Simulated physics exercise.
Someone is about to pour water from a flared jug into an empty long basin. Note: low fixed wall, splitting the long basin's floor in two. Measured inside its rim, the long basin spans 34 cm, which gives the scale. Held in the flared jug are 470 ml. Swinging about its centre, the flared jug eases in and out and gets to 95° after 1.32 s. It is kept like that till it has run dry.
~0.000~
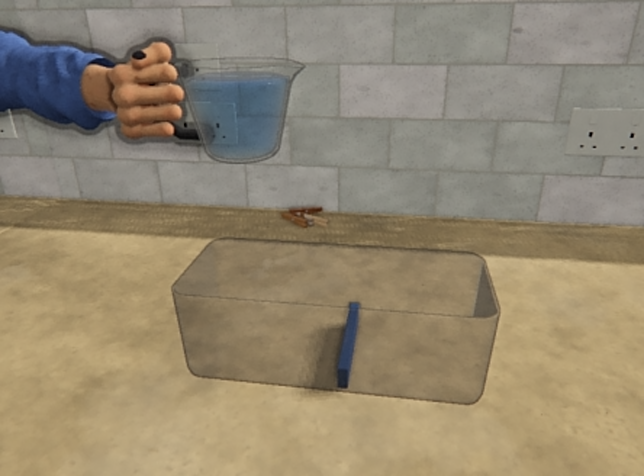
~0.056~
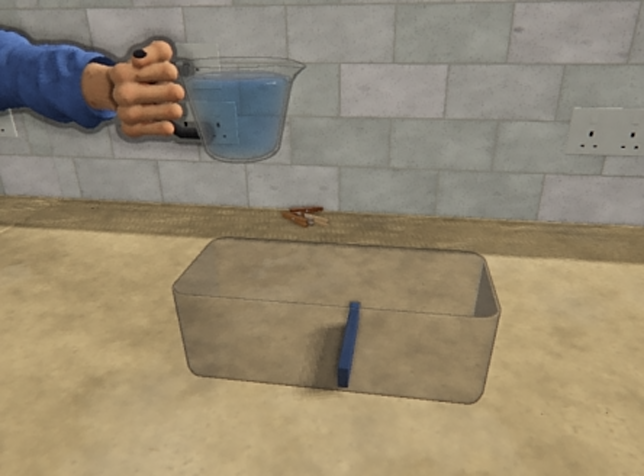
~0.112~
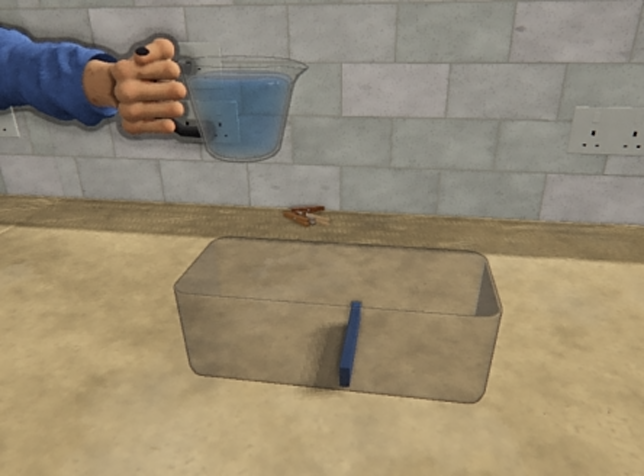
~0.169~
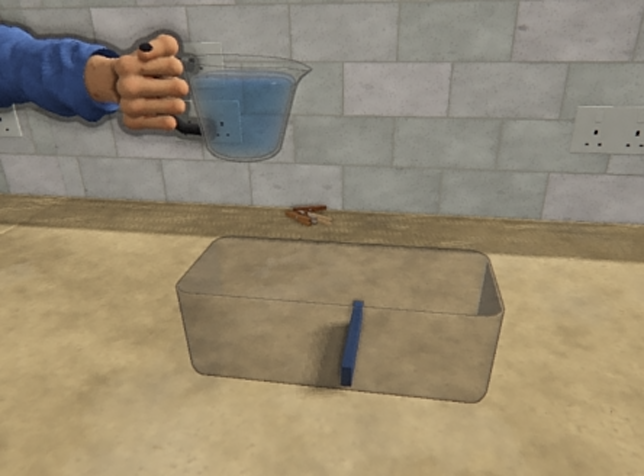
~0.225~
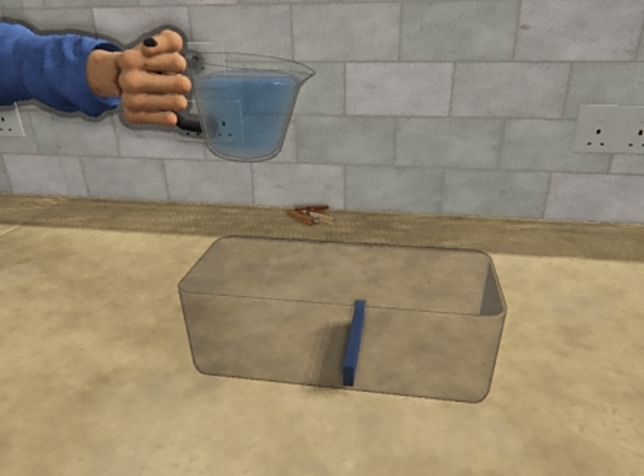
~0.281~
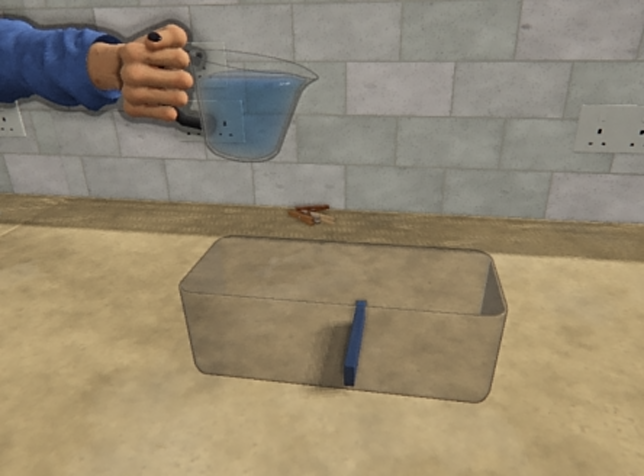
A hand in a blue sleeve reaches in from the left, holding a clear flared jug of blue water above a mottled tan worktop, seen from the front and slightly above. Below sits an empty, see-through long basin with a low blue wall across its floor, before grey wall tiles, sockets and small reddish-brown objects. The jug starts upright, then tilts slightly rightward, while the view barely shifts.
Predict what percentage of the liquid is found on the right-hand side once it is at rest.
About 78 % is on the right.
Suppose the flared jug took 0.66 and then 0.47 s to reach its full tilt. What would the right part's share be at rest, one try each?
In order, 80 and 80 per cent.
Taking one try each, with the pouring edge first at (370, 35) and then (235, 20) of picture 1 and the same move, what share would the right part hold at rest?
85 in a hundred, followed by 10 in a hundred.
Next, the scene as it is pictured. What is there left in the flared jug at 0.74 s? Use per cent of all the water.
Close to 70 in a hundred.
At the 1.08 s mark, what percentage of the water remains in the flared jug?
16 in a hundred, give or take.
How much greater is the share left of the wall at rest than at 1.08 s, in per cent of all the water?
I'd put it at some 16 percent.
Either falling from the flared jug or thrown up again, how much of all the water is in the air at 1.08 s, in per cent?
Around 22 percent of the liquid.
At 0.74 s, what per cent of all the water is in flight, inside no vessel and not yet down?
Some 22 per cent, I reckon.
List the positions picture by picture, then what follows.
It leans 0°; its right rim is at (305, 65); the water meets the walls at (190, 77) and (291, 78); the long basin's rim runs from (193, 264) to (491, 284); the wall's top is at (349, 334), in the first picture.
It leans 0°; its right rim is at (306, 65); the water meets the walls at (191, 76) and (291, 77), in the second picture.
It leans 2°; its right rim is at (309, 66); the water meets the walls at (193, 76) and (293, 77), in the third picture.
It leans 4°; its right rim is at (312, 69); the water meets the walls at (197, 75) and (296, 77), in the fourth picture.
It leans 7°; its right rim is at (316, 72); the water meets the walls at (200, 76) and (302, 77), in the fifth picture.
It leans 10°; its right rim is at (319, 77); the water meets the walls at (204, 75) and (307, 78), in the sixth picture.
Then, 0.74 s in, the tilt is 57° and 70 per cent is still to pour, 1 is left of the wall and 7 right of it.
Then, 1.08 s in, the tilt is 88° and 16 per cent is still to pour, 4 is left of the wall and 58 right of it.
Then, 1.43 s in, the tilt is 95° and 0 per cent is still to pour, 16 is left of the wall and 81 right of it.
Then, 1.82 s in, the tilt is 95° and 0 per cent is still to pour, 19 is left of the wall and 79 right of it.
Finally, 19 per cent lies left of the wall, 78 right of it and 2 outside.
